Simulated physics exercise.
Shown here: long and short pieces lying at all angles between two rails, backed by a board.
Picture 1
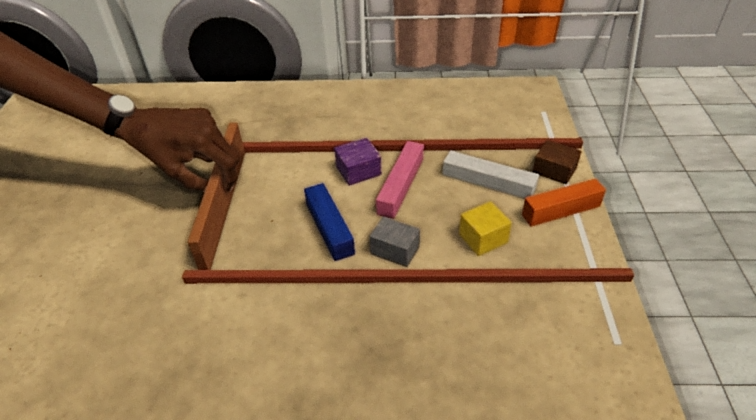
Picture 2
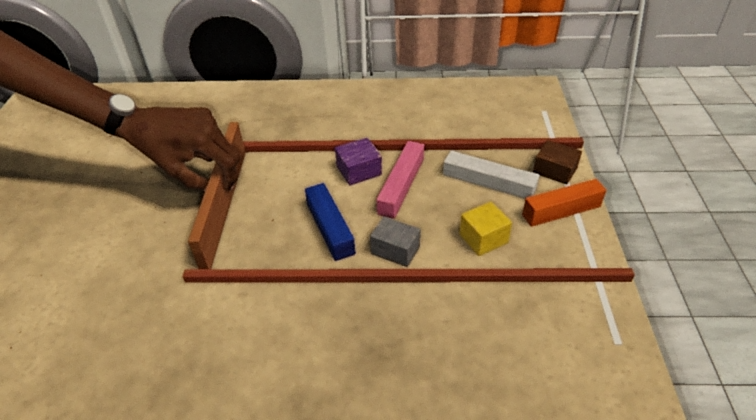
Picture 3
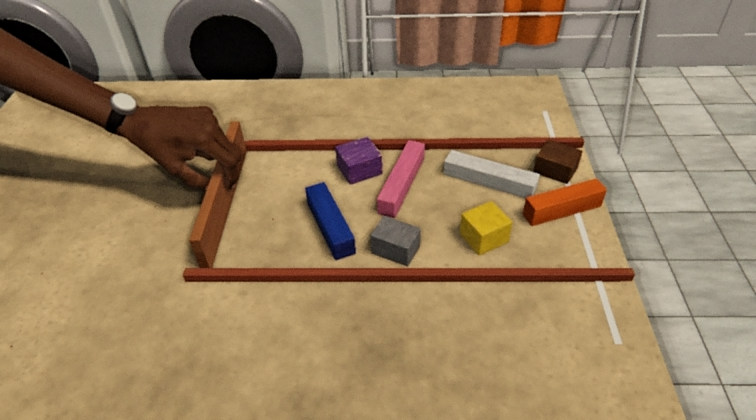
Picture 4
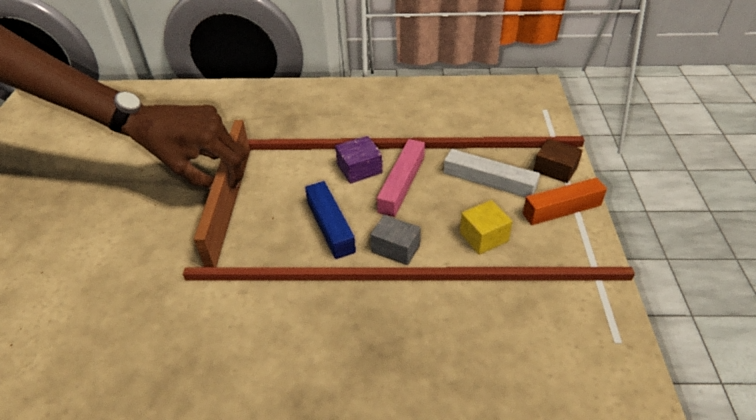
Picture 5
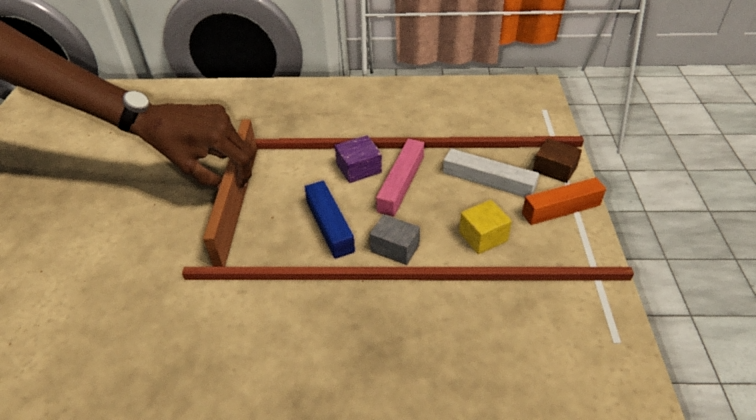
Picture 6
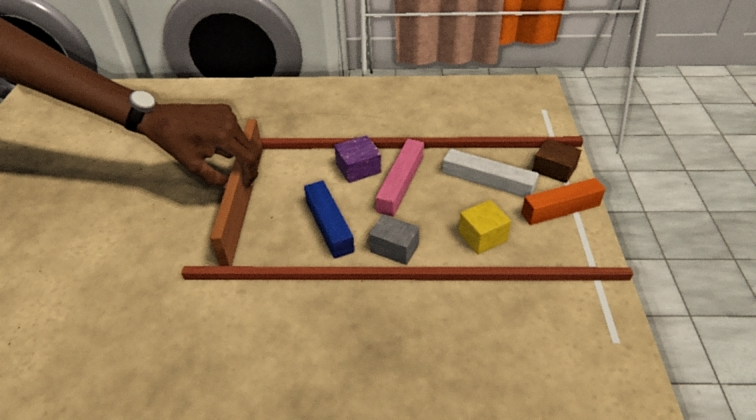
Board held upright by a hand sliding slightly right between two rails, while the scattered coloured blocks and sticks lie still.
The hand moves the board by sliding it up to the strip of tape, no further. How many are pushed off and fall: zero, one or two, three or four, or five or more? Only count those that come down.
The count that comes down will most likely be five and up.
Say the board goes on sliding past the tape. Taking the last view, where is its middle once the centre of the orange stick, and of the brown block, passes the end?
Estimated middle: (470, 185), and (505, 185) for the other.
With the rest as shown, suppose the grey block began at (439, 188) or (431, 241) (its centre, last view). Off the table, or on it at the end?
From the two starts it leaves the top; it leaves the top.
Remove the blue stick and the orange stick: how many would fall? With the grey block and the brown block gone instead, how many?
The first removal gives 4, the second gives 4.
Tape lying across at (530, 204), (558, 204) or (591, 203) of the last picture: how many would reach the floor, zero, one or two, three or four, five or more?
Number fallen at each tape, in order - three or four, three or four, at least five.
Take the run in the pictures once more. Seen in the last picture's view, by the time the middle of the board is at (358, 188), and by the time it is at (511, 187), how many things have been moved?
4 by the first point, 8 by the second.
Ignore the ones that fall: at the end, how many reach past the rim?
Expected count: 1.
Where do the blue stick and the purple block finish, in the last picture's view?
In order, first (593, 219), then (584, 162).
Early on, none off yet; brown block at rest near (557, 161); orange stick at rest near (563, 201); white bar at rest near (489, 173).
A while later, none off yet; brown block at rest near (557, 161); orange stick moving near (569, 202); white bar travelled a little near (533, 172).
Further along, one off so far; brown block leaning well over near (606, 162); orange stick in the air near (600, 386); white bar leaning a little near (609, 184).
Finally, the number that fall off is five or more; lost, grey block, pink bar, yellow block, white bar, orange stick and brown block.
